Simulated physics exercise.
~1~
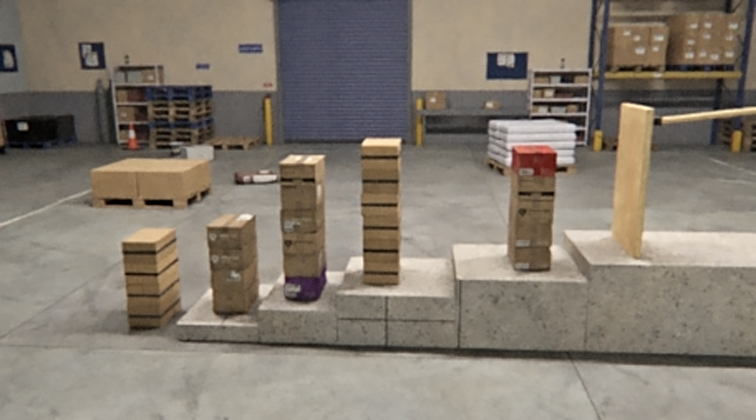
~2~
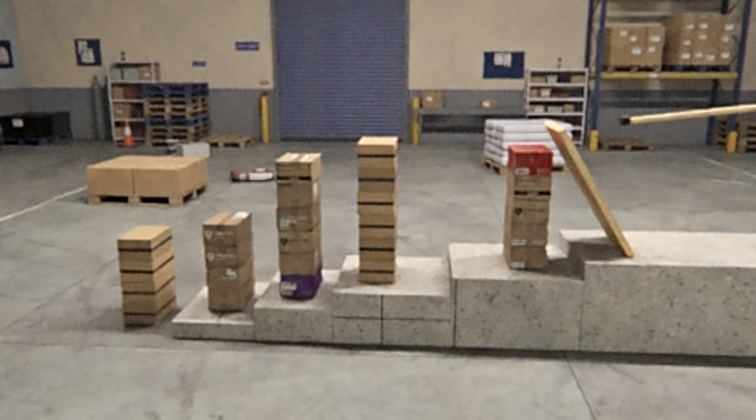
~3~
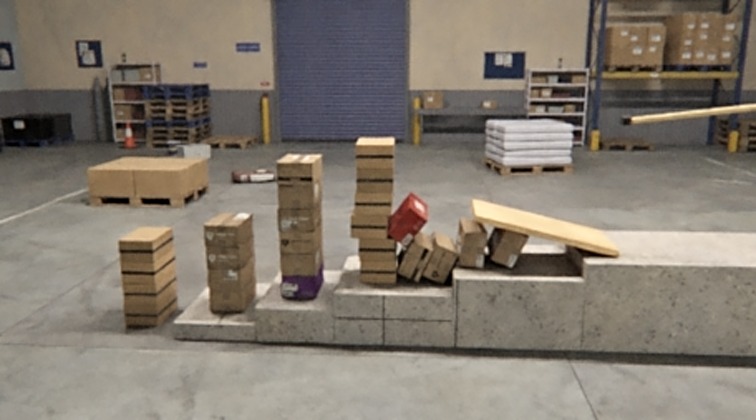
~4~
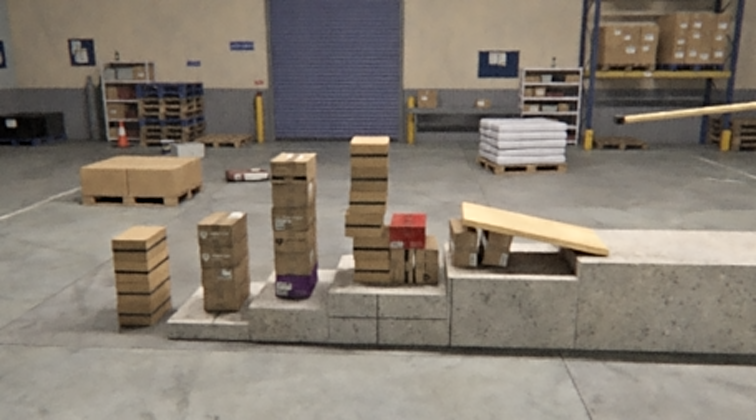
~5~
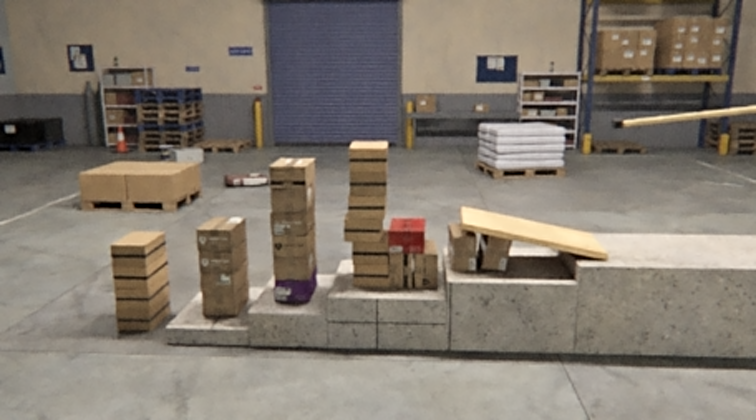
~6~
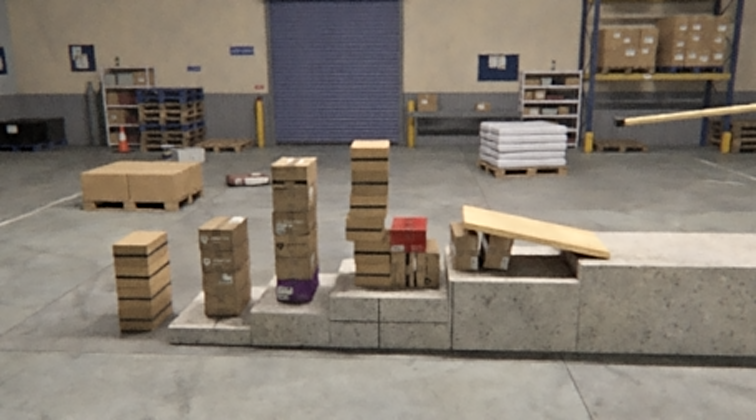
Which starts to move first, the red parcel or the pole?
The pole starts to move first, pushing toward the board, and the red parcel only moves afterward, when its column is knocked over.
